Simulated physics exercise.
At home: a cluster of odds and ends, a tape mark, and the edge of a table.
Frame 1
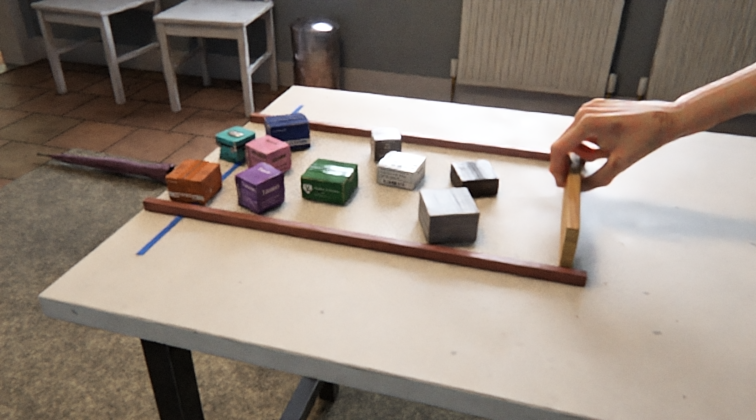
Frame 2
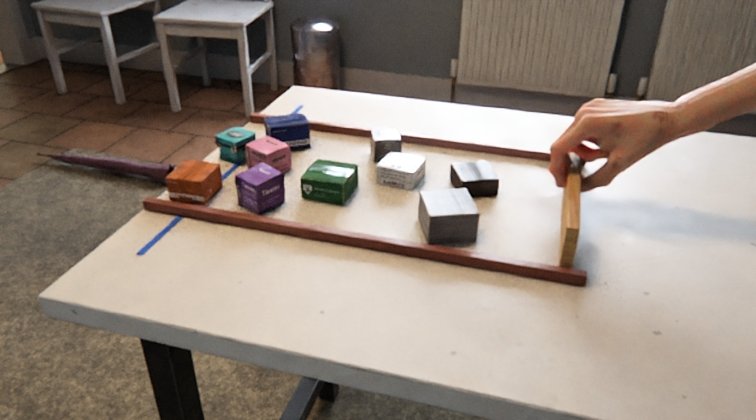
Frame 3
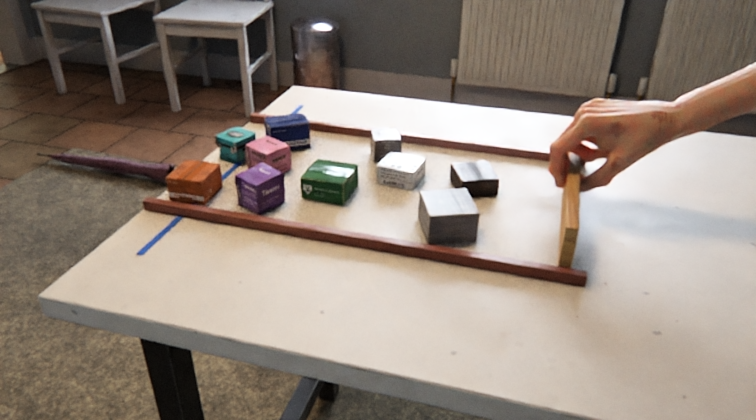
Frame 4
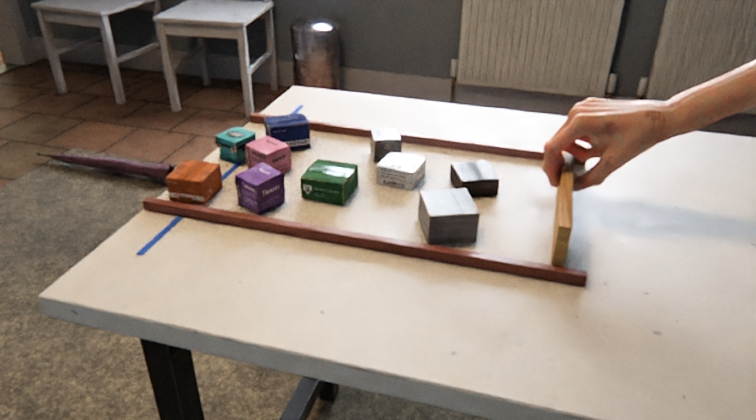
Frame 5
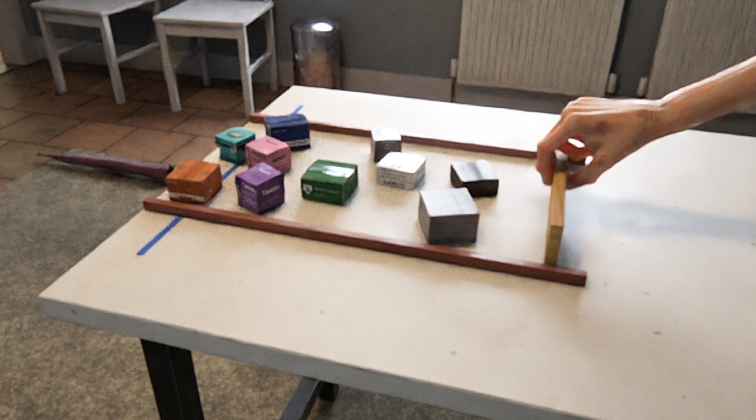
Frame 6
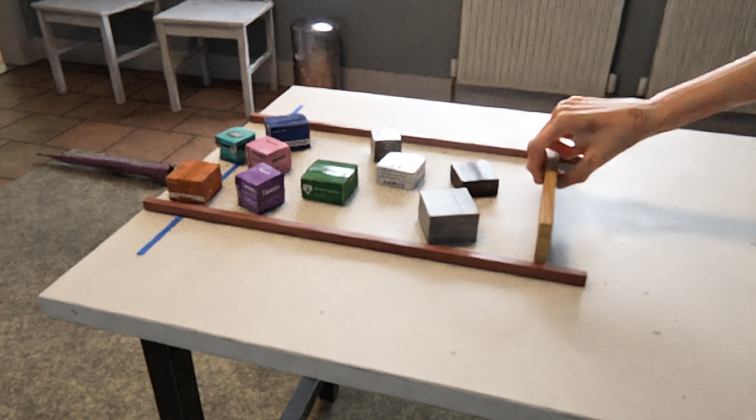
A hand grips an upright wooden board at the right end of two dark red rails on a white table, at first barely moving. It then slides the board a short way left, toward a grey block, while the coloured boxes and blocks between the rails stay still.
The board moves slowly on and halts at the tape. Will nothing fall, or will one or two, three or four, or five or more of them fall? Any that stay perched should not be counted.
So in the end, at least five bits get shoved clean off.
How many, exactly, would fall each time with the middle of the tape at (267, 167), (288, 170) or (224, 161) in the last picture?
3, 2, 7.
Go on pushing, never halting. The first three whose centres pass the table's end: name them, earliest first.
Order, earliest first: Turquoise case, pink box, orange box.
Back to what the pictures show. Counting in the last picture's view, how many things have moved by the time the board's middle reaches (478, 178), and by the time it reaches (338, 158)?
First 2, then 8.
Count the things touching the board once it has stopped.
In total, 3.
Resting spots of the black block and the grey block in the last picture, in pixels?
You'll see the black block at (236, 142), with the grey block at (192, 172).
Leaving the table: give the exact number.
In all, 7 of them.
Early on, none off yet; turquoise case at rest near (237, 145); orange box at rest near (195, 182); blue box at rest near (288, 132).
Finally, the number that fall off is five or more; lost, white box, green box, purple box, pink box, blue box, orange box and turquoise case.
